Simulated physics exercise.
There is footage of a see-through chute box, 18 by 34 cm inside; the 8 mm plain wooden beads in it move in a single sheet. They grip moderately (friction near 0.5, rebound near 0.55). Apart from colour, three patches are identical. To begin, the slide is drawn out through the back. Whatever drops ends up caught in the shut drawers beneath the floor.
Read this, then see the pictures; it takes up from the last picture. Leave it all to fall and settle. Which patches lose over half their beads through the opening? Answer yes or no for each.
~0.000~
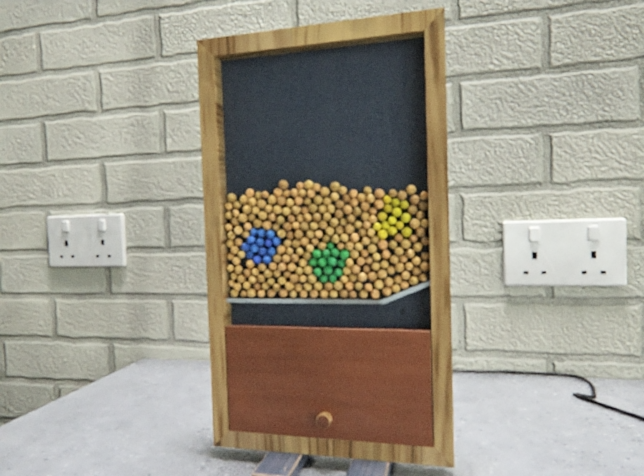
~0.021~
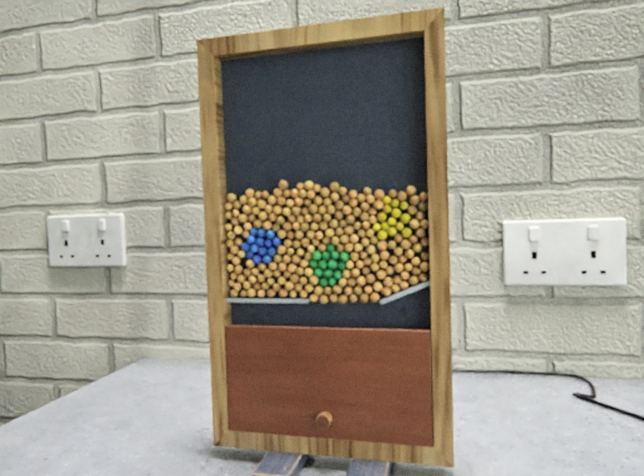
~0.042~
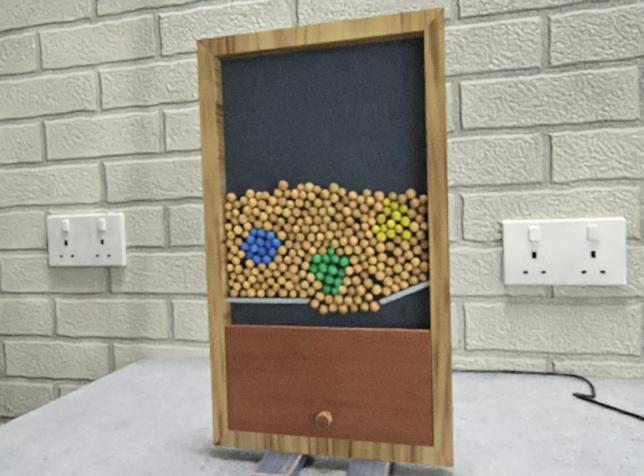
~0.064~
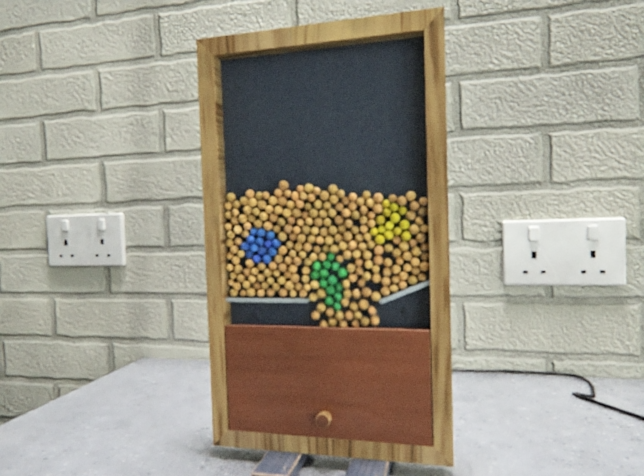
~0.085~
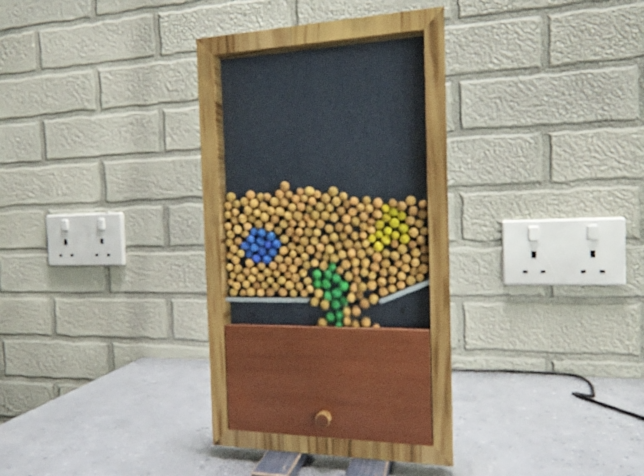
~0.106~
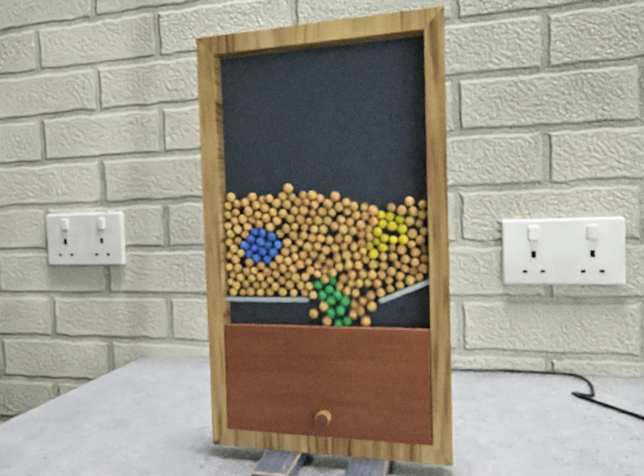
Patch by patch - blue yes, green yes, yellow yes.
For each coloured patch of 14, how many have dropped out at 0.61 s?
Green: 14; yellow: 14; blue: 4.
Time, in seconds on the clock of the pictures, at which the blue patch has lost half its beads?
0.8 s, roughly.
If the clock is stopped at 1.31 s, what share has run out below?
Something like 85 in a hundred.
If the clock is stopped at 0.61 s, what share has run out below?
Roughly 75 in every hundred.
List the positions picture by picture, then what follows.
The first frame shows about 280 beads; beads' middle (322, 246); green patch (329, 263); yellow patch (392, 218); blue patch (261, 246); slide (304, 301) to (386, 301).
The second frame shows beads' middle (322, 248); 0 out.
The third frame shows beads' middle (317, 244); 8 out.
The fourth frame shows beads' middle (317, 250); 18 out.
The fifth frame shows beads' middle (320, 248); 26 out.
The sixth frame shows beads' middle (317, 246); 36 out; green patch (333, 299); yellow patch (386, 233); blue patch (261, 246); wall ends (382, 300) to (432, 280).
After 0.26 s, 35 % are out; out of 14, green 14, yellow 1, blue 0.
After 0.61 s, 75 % are out; out of 14, green 14, yellow 14, blue 3.
After 1.31 s, 85 % are out; out of 14, green 14, yellow 14, blue 11.
At rest by 1.5 s, 85 % are out; out of 14, green 14, yellow 14, blue 11; half out at green 0.14 s, yellow 0.42 s, blue 0.81 s.
